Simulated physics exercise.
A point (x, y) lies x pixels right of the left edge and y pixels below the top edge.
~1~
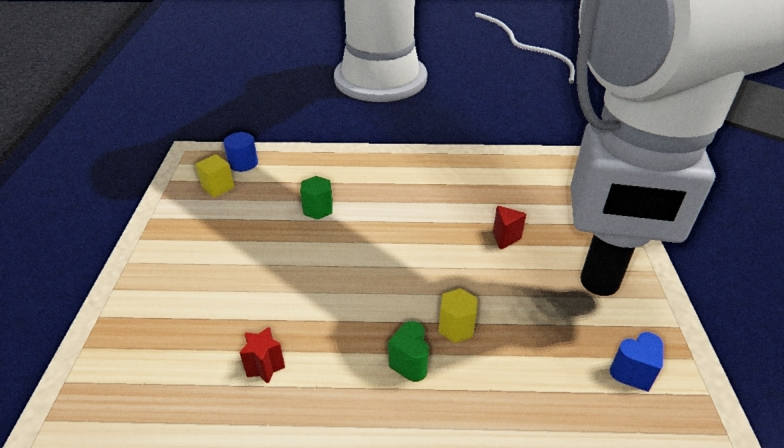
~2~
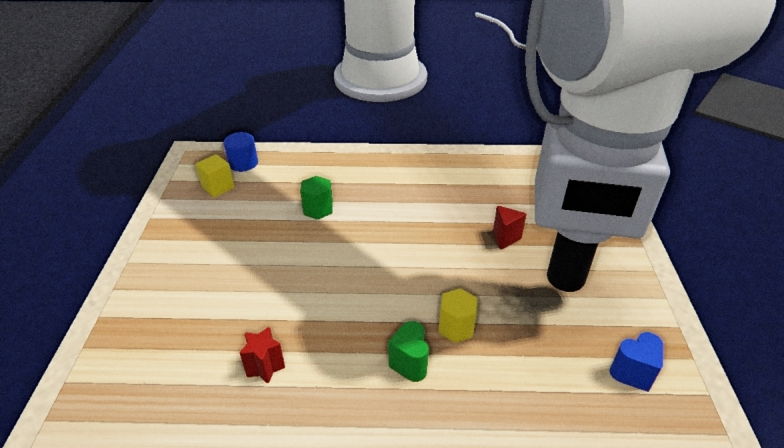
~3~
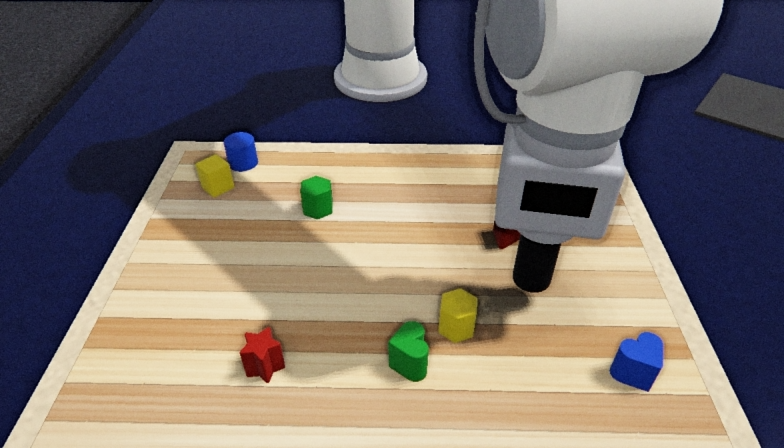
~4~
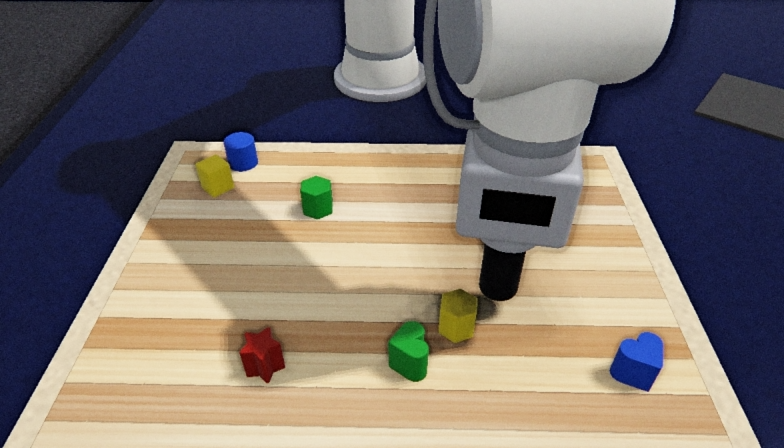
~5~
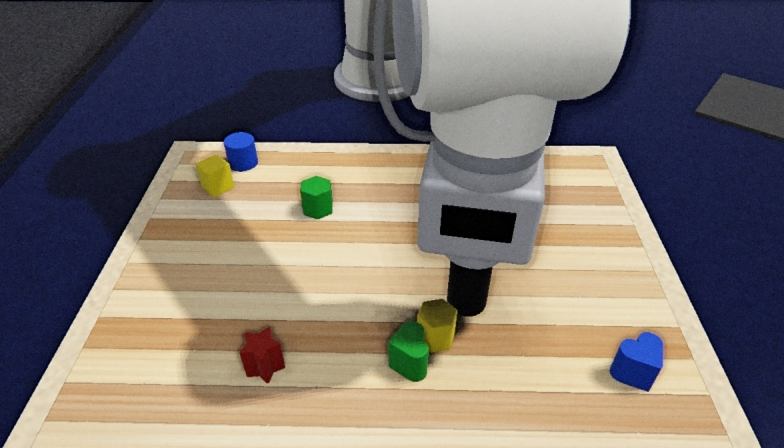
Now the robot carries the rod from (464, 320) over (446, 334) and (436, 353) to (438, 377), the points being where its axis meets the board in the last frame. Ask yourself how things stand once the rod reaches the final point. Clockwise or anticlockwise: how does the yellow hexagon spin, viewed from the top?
Rotation: Clockwise.
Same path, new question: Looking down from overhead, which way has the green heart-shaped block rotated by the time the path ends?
Spin direction: Counter-clockwise.
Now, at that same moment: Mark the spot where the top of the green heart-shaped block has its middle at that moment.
The middle of the upper face of the green heart-shaped block will lie at about (380, 356) in the picture.
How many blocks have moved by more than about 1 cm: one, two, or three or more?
There will be two blocks displaced.
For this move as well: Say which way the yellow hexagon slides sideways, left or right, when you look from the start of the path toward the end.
It shifts to the right.
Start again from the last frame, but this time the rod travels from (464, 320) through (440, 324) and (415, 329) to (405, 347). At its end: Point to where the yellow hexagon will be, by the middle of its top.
It ends at (369, 336).
On the path given first. Halfway along, rod (441, 327); green heart-shaped block (386, 352), turned 60° anticlockwise; yellow hexagon (403, 326), turned 35° clockwise.
At the end, rod (440, 361); green heart-shaped block (380, 356), turned 60° anticlockwise; yellow hexagon (398, 329), turned 45° clockwise.
